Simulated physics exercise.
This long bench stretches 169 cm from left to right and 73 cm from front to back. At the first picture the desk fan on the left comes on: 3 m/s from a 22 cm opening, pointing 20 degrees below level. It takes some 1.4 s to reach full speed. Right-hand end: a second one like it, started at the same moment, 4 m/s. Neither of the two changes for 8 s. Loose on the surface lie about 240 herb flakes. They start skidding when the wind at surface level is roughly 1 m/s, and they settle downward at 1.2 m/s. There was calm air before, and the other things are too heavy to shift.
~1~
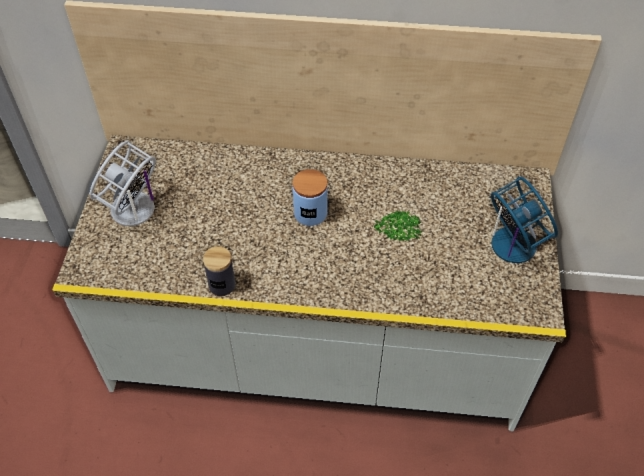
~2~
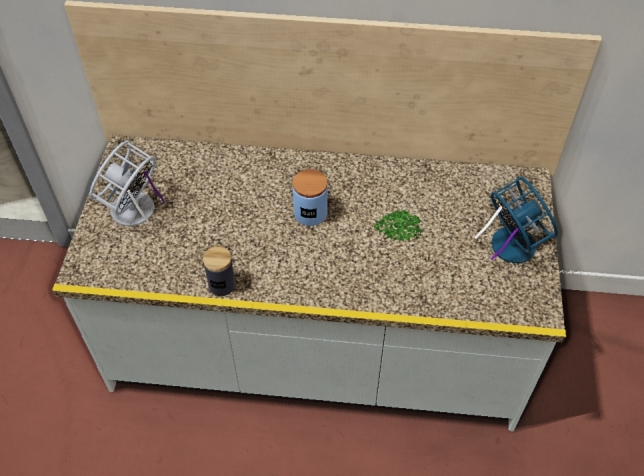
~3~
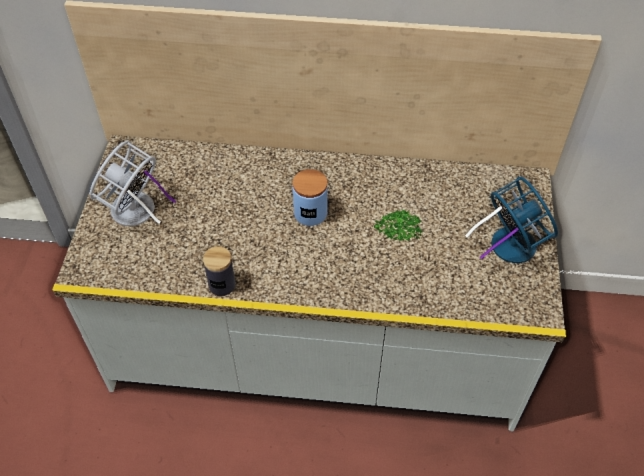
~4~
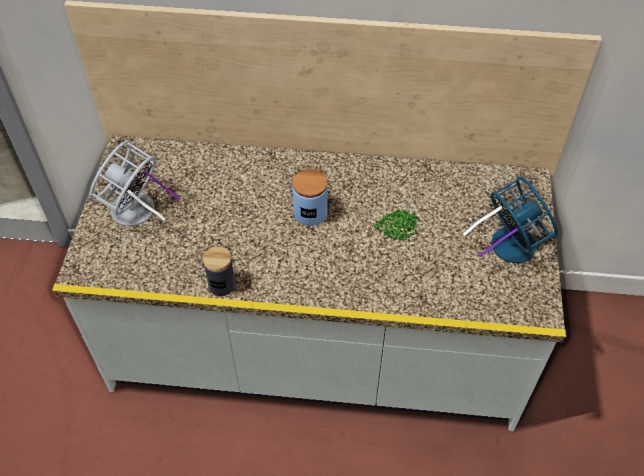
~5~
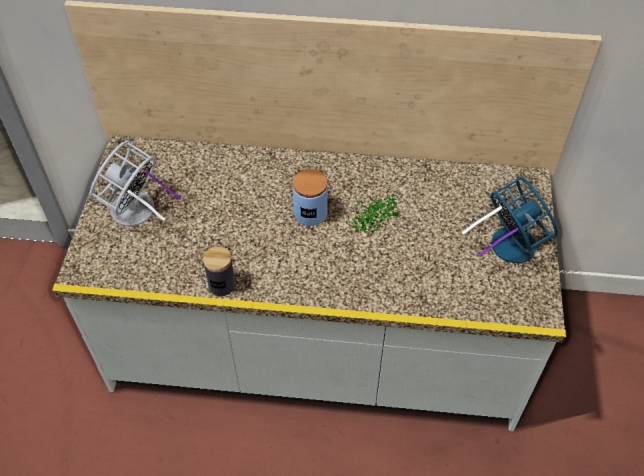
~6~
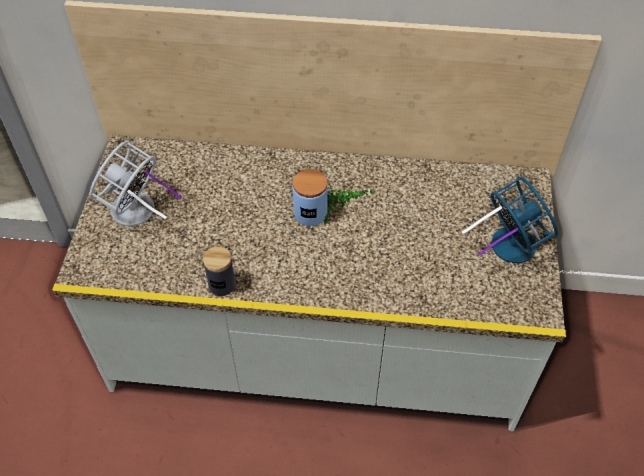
To begin with, green herb flakes lie still on a speckled bench between a grey desk fan on the left and a blue one on the right, beside two jars. Ribbons at both fans stream out, then the flakes start shifting and skid leftward, gathering partly behind the blue jar.
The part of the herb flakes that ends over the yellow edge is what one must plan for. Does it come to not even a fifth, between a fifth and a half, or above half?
It comes to under a fifth.
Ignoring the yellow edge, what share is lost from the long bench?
I would put it at around 0 per cent.
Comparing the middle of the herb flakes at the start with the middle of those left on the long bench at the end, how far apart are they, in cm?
Roughly 40 cm.
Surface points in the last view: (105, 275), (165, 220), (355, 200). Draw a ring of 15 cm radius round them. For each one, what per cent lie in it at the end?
In turn about 0 %, 0 %, 15 %.
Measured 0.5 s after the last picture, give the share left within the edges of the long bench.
I reckon some 100 %.
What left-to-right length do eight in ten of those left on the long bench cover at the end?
The middle group spans some 70 cm.
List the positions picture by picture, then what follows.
In the first picture, the middle of the herb flakes is near (400, 227), none has stirred yet, the mouth of the desk fan is at (123, 178) and that of the second one at (524, 215).
In the second picture, the middle of the herb flakes is near (400, 226), none has stirred yet and the yellow edge is centred on (304, 313).
In the third picture, the middle of the herb flakes is near (400, 226), none has stirred yet, the top of a jar is at (310, 182) and the top of a jar is at (217, 257).
In the fourth picture, the middle of the herb flakes is near (399, 223), the farthest in sight from the desk fan is at (418, 218) and about 10 % have left their places.
In the fifth picture, the middle of the herb flakes is near (375, 214), the farthest in sight from the desk fan is at (400, 212) and about 90 % have left their places.
In the sixth picture, the middle of the herb flakes is near (333, 200), the farthest in sight from the desk fan is at (374, 192) and all have left their places.
Then, 0.5 s after the last picture, 0 % are over the yellow edge; the middle of those left on the top is near (328, 163); 8 % are gone or lie where they will stay.
Then, 1.5 s after the last picture, 0 % are over the yellow edge; the middle of those left on the top is near (336, 151); 10 % are gone or lie where they will stay.
Then, 3.3 s after the last picture, 0 % are over the yellow edge; the middle of those left on the top is near (437, 160); 18 % are gone or lie where they will stay.
Then, 6.9 s after the last picture, at the end, 0 % are over the yellow edge; the middle of those left on the top is near (478, 167).
